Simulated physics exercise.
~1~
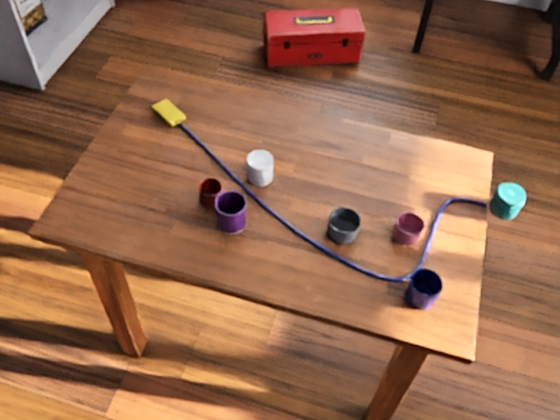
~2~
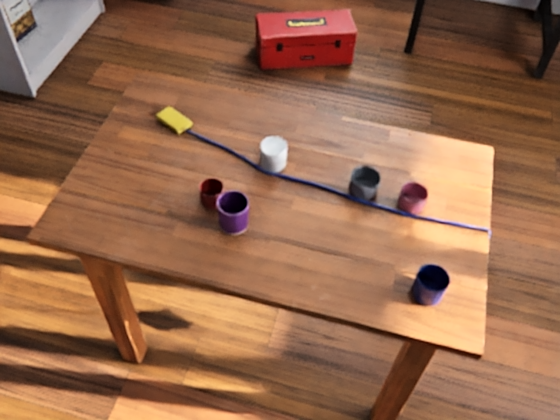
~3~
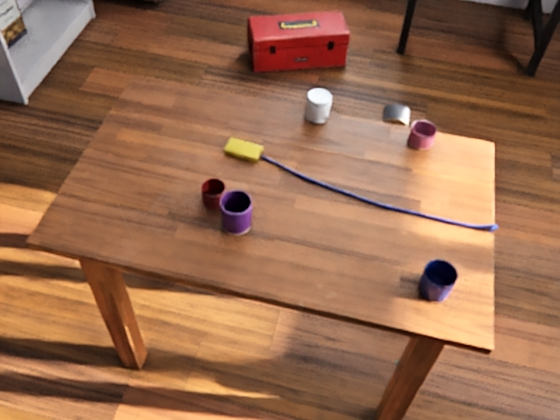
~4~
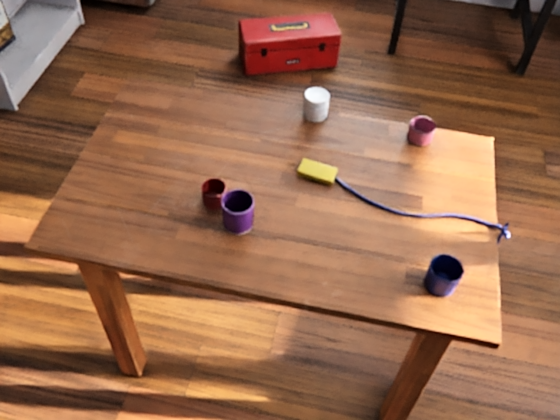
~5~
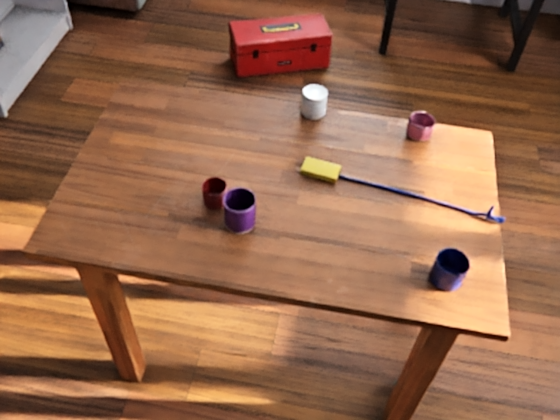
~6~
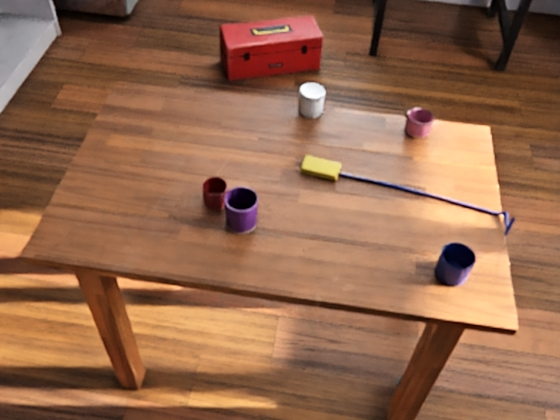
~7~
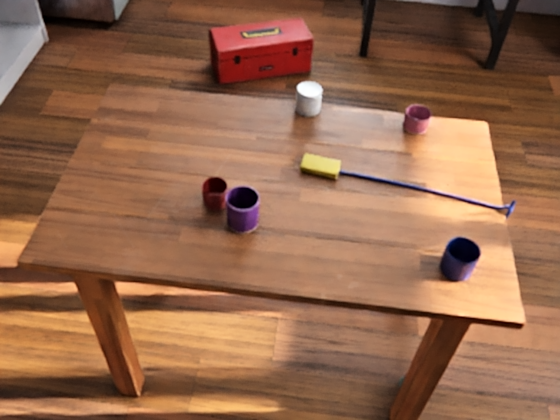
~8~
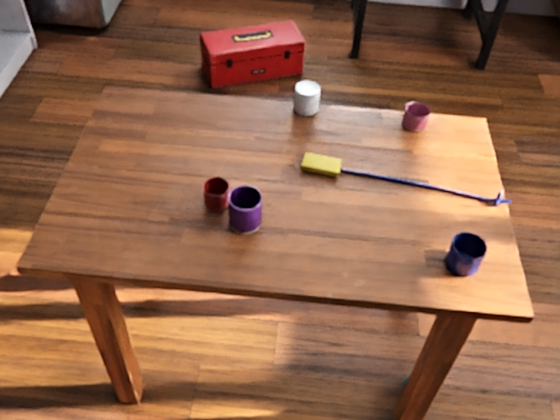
A wooden table stands on a plank floor, seen from above at an angle that drifts slightly sideways, with a red toolbox behind it. A blue cable winds from a yellow phone at the far left past white, grey and pink containers to a teal speaker at the right edge, with red, purple and blue cups nearby. The speaker drops from view and the cable pulls taut, sweeping the white tub, grey mug and pink mug toward the far side. The grey mug goes over the far edge as the phone slides right. The phone stops mid-table, and the other cups remain on top.
